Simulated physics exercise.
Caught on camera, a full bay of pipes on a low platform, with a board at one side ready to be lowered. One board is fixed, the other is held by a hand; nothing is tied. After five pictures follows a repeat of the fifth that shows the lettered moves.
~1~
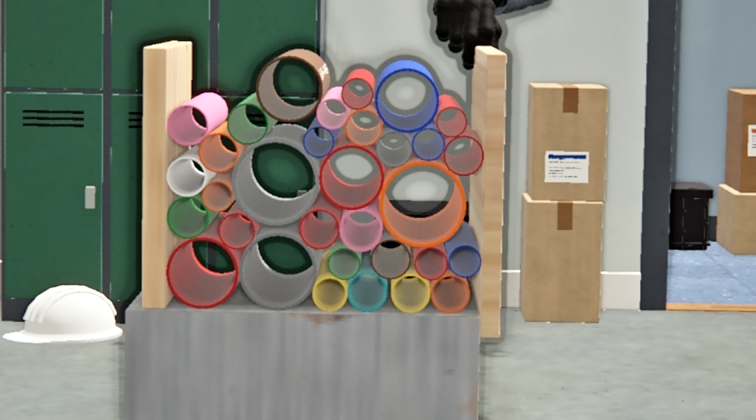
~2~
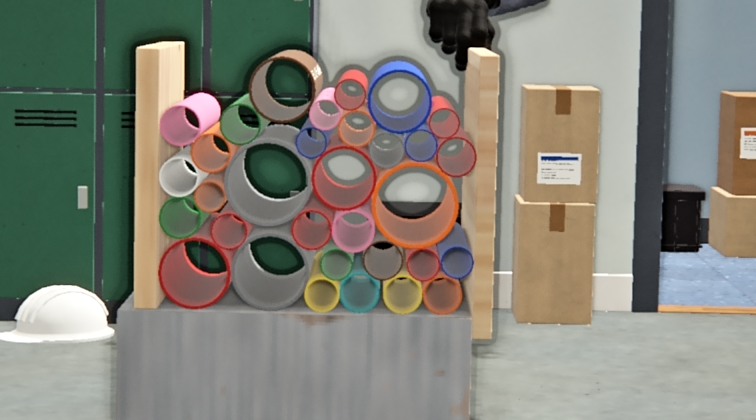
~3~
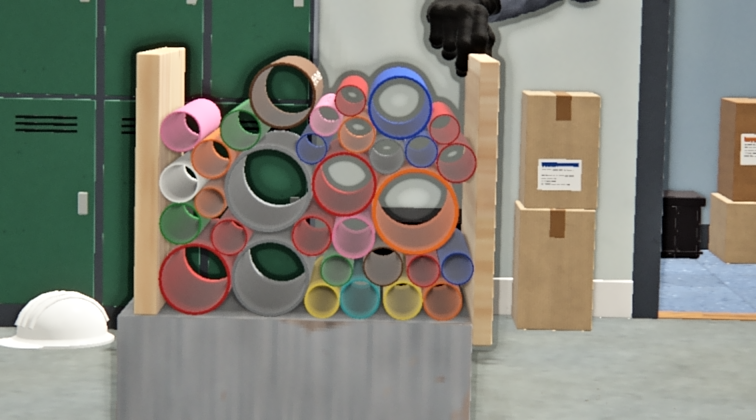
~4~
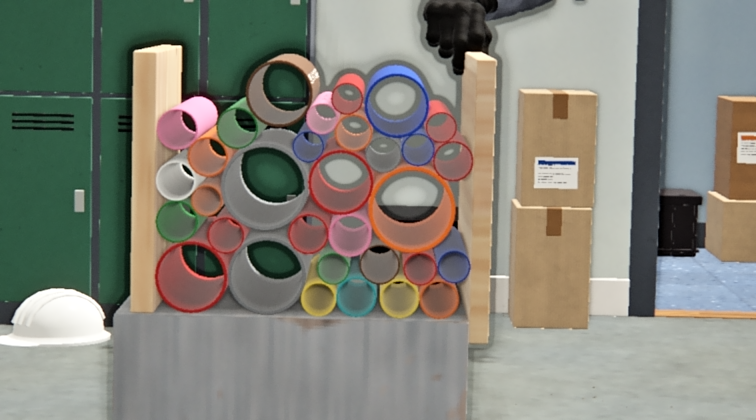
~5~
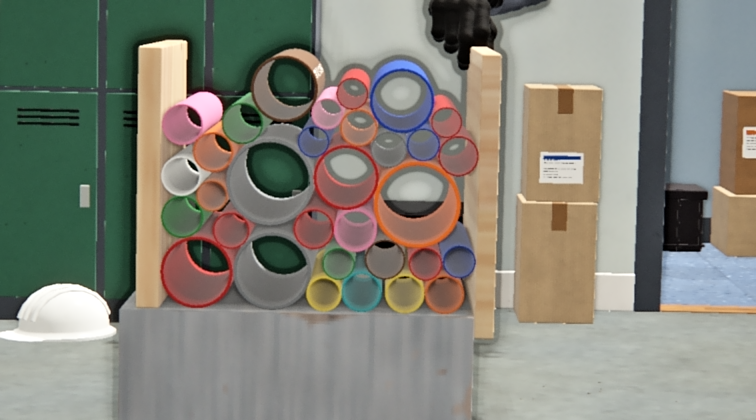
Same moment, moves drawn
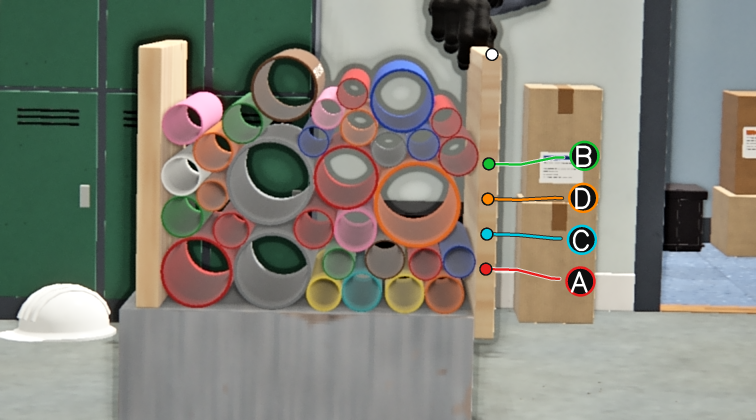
A stack of coloured tubes, with large grey, brown, blue and orange ones among smaller red, pink, green and yellow ones, sits between two upright wooden boards on a grey block, seen from the front. Green lockers and a white hard hat are at left, cardboard boxes at right, and a black-gloved hand above. The view shifts slightly left and right and up and down, while the tubes stay in place.
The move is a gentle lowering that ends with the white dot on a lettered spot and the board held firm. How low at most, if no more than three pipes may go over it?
B is the limit.
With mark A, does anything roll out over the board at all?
At A: Yes.
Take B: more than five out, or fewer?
It loses fewer than five.
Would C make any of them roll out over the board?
Yes.
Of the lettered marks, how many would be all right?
One of the four.
On the copy, A at (486, 269); B at (489, 164); C at (487, 234); D at (488, 199); the white dot at (492, 54).
On B. First, top of the board (480, 108).
Then, top of the board (479, 163).
Finally, top of the board (479, 163), none out over the board.
By contrast, A more than three out over the board; C more than three out over the board; D more than three out over the board.
